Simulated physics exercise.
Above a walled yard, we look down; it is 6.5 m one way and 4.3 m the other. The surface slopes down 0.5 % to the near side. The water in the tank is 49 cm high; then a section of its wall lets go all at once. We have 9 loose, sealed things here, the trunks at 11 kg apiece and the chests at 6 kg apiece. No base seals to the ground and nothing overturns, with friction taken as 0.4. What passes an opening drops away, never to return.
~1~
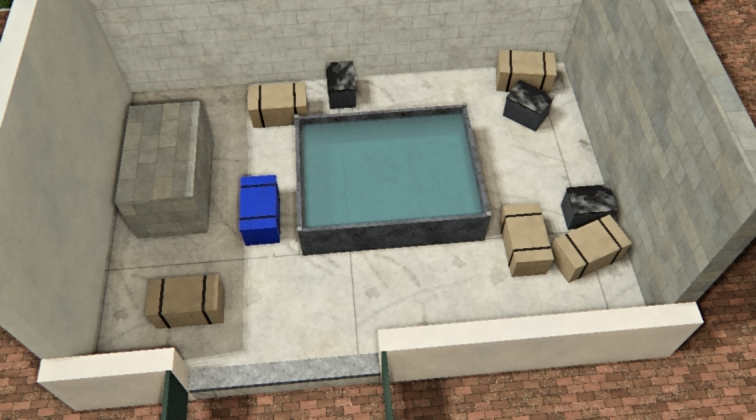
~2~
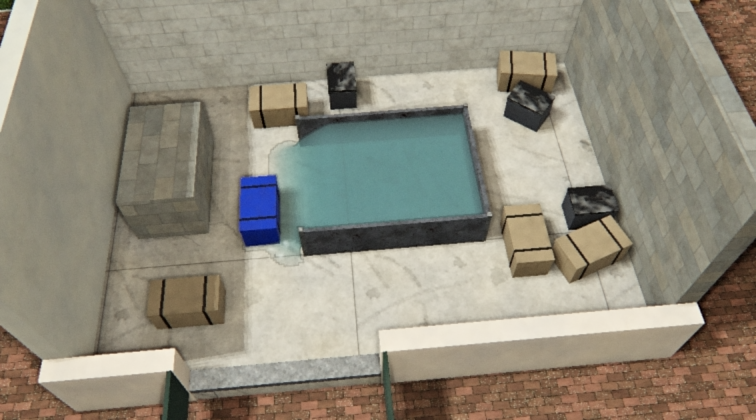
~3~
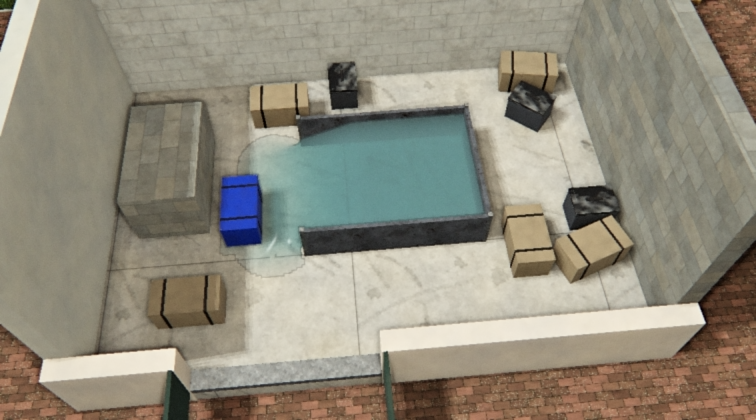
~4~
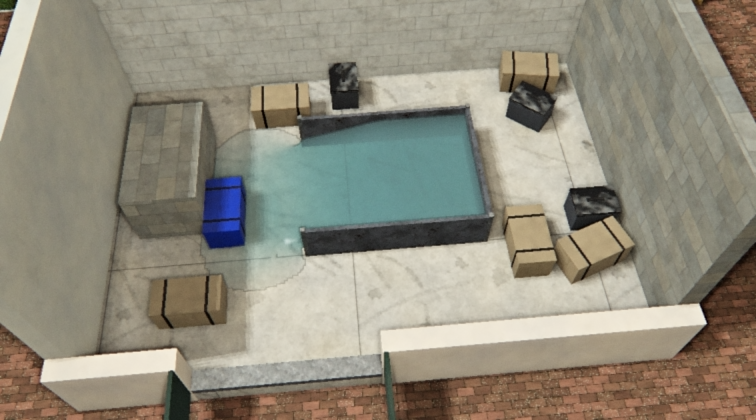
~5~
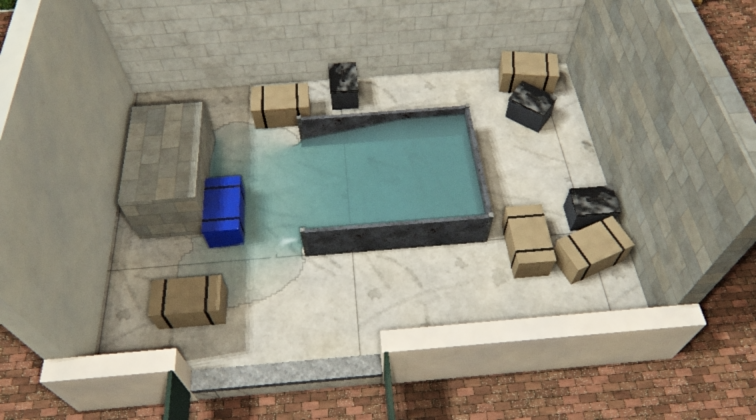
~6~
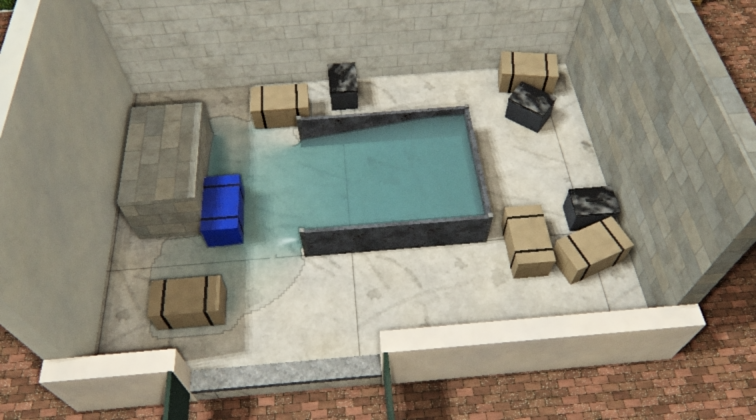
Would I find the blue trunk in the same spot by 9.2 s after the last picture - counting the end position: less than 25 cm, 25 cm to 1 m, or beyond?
I think it's going to get taken a long way.
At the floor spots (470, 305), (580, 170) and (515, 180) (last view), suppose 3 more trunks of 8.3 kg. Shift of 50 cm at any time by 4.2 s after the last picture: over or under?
Going one by one: Not far enough, not far enough, not far enough.
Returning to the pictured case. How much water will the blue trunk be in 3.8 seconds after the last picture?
Close to 13 centimetres.
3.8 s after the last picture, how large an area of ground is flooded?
About 19 m2.
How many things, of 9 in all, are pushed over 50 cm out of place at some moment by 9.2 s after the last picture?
I make that 8.
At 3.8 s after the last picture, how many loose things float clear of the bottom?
Just then, the number is 3.
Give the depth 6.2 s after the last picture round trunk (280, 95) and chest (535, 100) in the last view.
I'd estimate 5 cm for the first and 4 cm for the second.
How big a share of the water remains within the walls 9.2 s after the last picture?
Close to 72 in a hundred parts remain.
Then, 1.2 s after the last picture the blue trunk is near (145, 286), 1.7 m from its start, afloat; 0 of 9 are out; 2 afloat.
Then, 3.8 s after the last picture the blue trunk is near (157, 256), 1.4 m from its start, afloat; 1 of 9 are out; 3 afloat.
Then, 6.2 s after the last picture the blue trunk has gone out; 2 of 9 are out; 3 afloat.
Then, 9.2 s after the last picture the blue trunk has gone out; 2 of 9 are out; 7 afloat.
